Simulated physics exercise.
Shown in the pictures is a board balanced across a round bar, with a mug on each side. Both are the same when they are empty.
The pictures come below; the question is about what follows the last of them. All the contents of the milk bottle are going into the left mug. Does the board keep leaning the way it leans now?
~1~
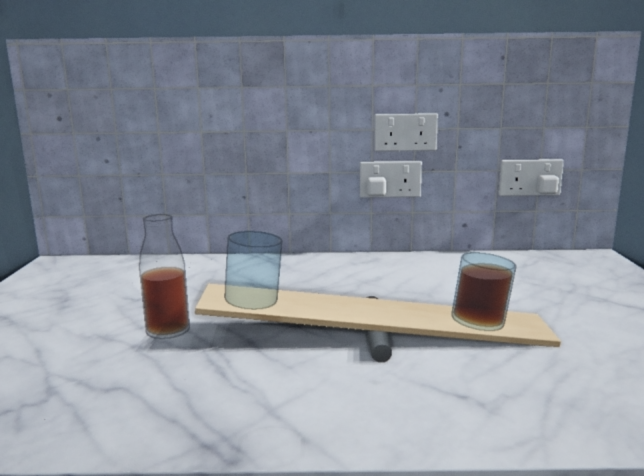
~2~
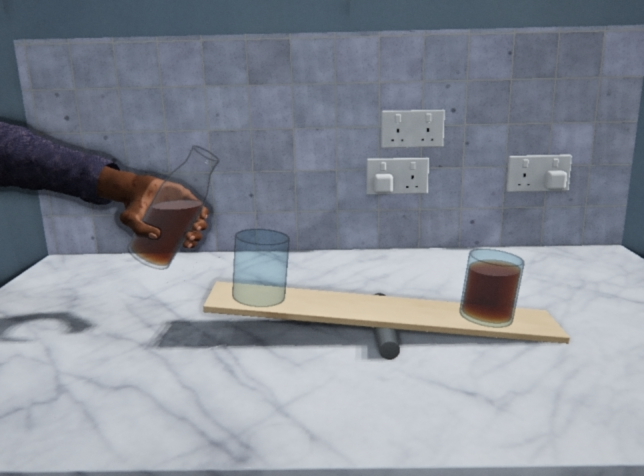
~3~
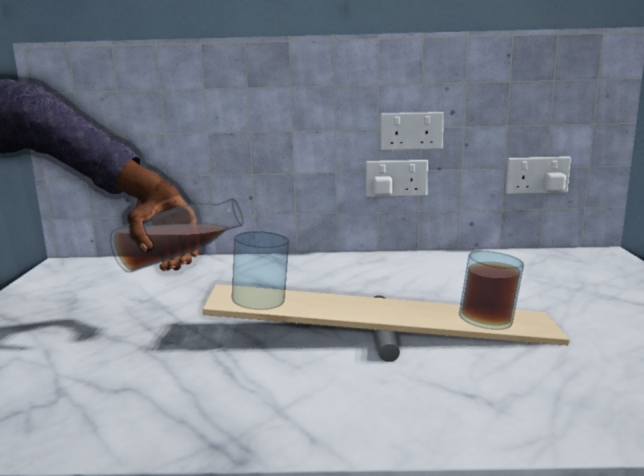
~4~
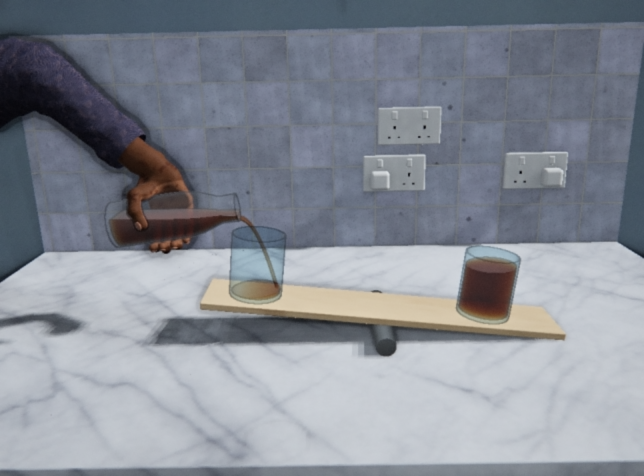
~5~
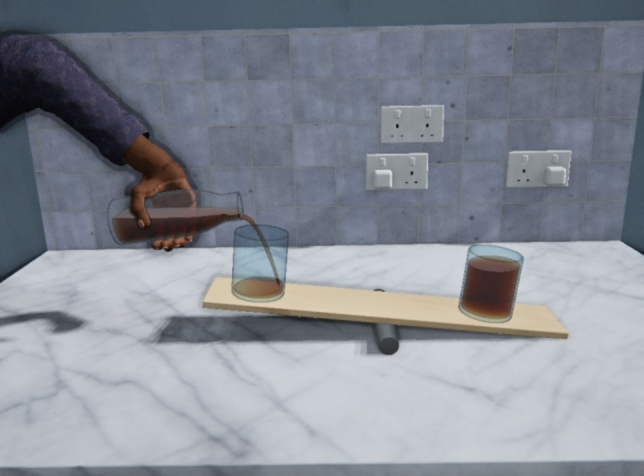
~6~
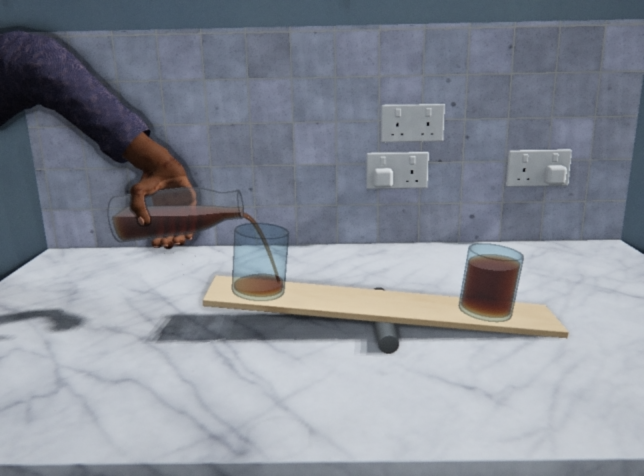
No, it flips to the other side.
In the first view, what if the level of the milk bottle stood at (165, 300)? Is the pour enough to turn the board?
Observed: No change.
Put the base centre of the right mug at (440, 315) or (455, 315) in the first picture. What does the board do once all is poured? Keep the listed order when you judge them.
So the first makes it turn and the second makes it turn.
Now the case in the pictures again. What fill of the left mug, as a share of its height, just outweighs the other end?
Around 55 per cent of its height.
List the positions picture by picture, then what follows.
The first frame shows at the start; milk bottle (163, 273) about half full; left mug (253, 267) empty, raised; right mug (484, 289) about three quarters full, on the low side.
In the second frame, a hand has the milk bottle; round bar (389, 348); left mug (261, 265) empty.
In the third frame, the milk bottle is tipped; milk bottle (182, 231) tipped 70° with all of its load; left mug (260, 268) empty.
In the fourth frame, the stream is running; round bar (386, 345); left mug nearly empty, surface at (256, 289); right mug about three quarters full, surface at (491, 265).
In the fifth frame, the stream is running; milk bottle (180, 214) tipped 85° with nearly all of its load; left mug (260, 261) nearly empty.
In the sixth frame, the stream is running; round bar (388, 342); left mug nearly empty, surface at (259, 283); right mug about three quarters full, surface at (494, 263).
Shortly, the left mug is about a third full; the board leans as before.
Then, the left mug is about two thirds full; the board has swung over, and that end is down.
At the finish, the left mug is about three quarters full; the board has swung over, and that end is down.
